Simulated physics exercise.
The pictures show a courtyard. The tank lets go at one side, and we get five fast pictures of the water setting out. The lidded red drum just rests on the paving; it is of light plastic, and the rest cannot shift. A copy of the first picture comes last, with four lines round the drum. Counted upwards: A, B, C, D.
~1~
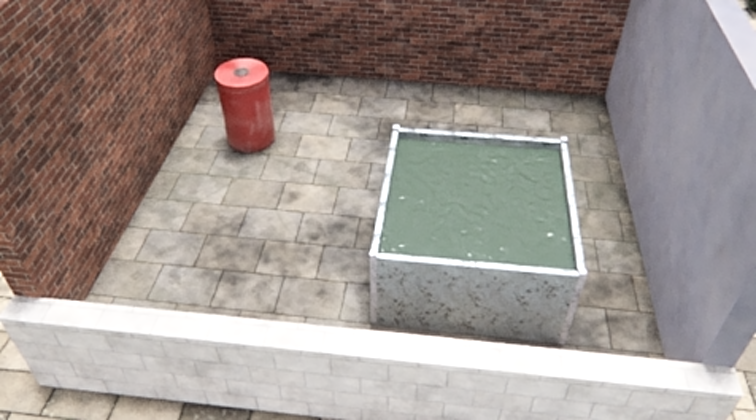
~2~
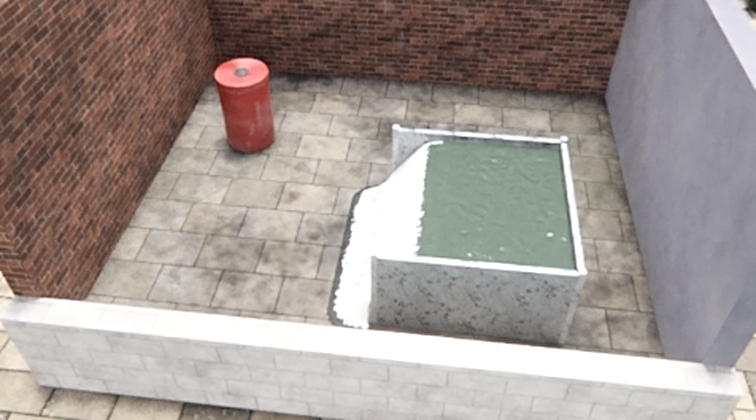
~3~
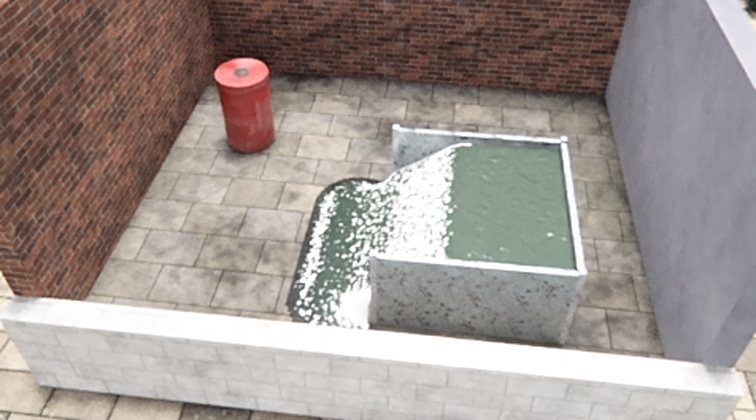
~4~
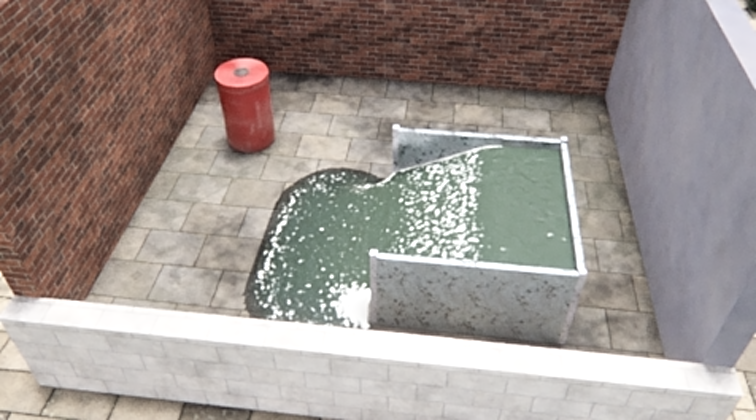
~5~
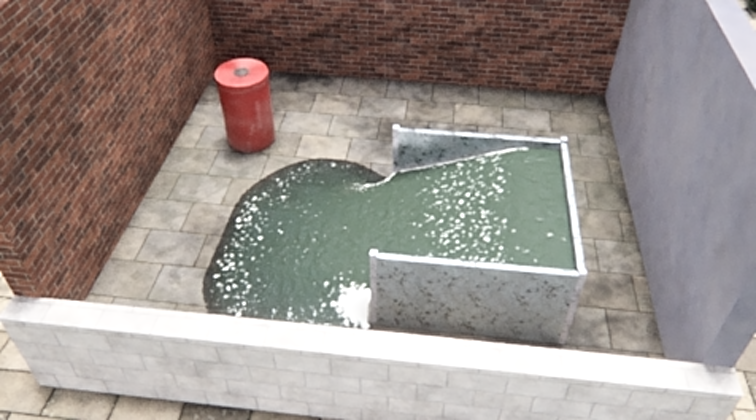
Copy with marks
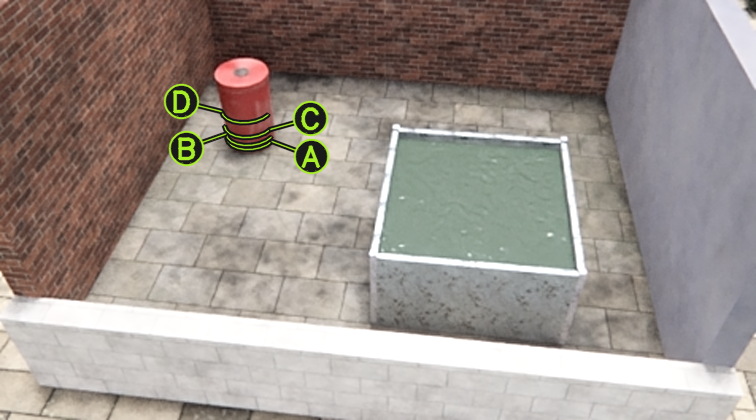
Green water poured out of the left side of a full square tank in a walled courtyard, foaming white at first, then spread across the paving toward the left while a red drum stood still.
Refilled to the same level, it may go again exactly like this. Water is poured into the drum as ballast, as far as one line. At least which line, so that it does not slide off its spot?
Use line D.
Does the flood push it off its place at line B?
Yes.
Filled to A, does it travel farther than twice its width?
Yes, clearly.
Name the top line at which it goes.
The answer is C.
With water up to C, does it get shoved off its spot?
Yes, it does.
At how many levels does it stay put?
One of them.
On the marked copy, A at (244, 149); B at (244, 145); C at (242, 137); D at (240, 122); from the bottom up A, B, C, D.
With A, it is pushed about 6 times its own width away.
With B, it is pushed about 7 times its own width away.
With C, it is pushed about half its own width away.
With D, it does not move.
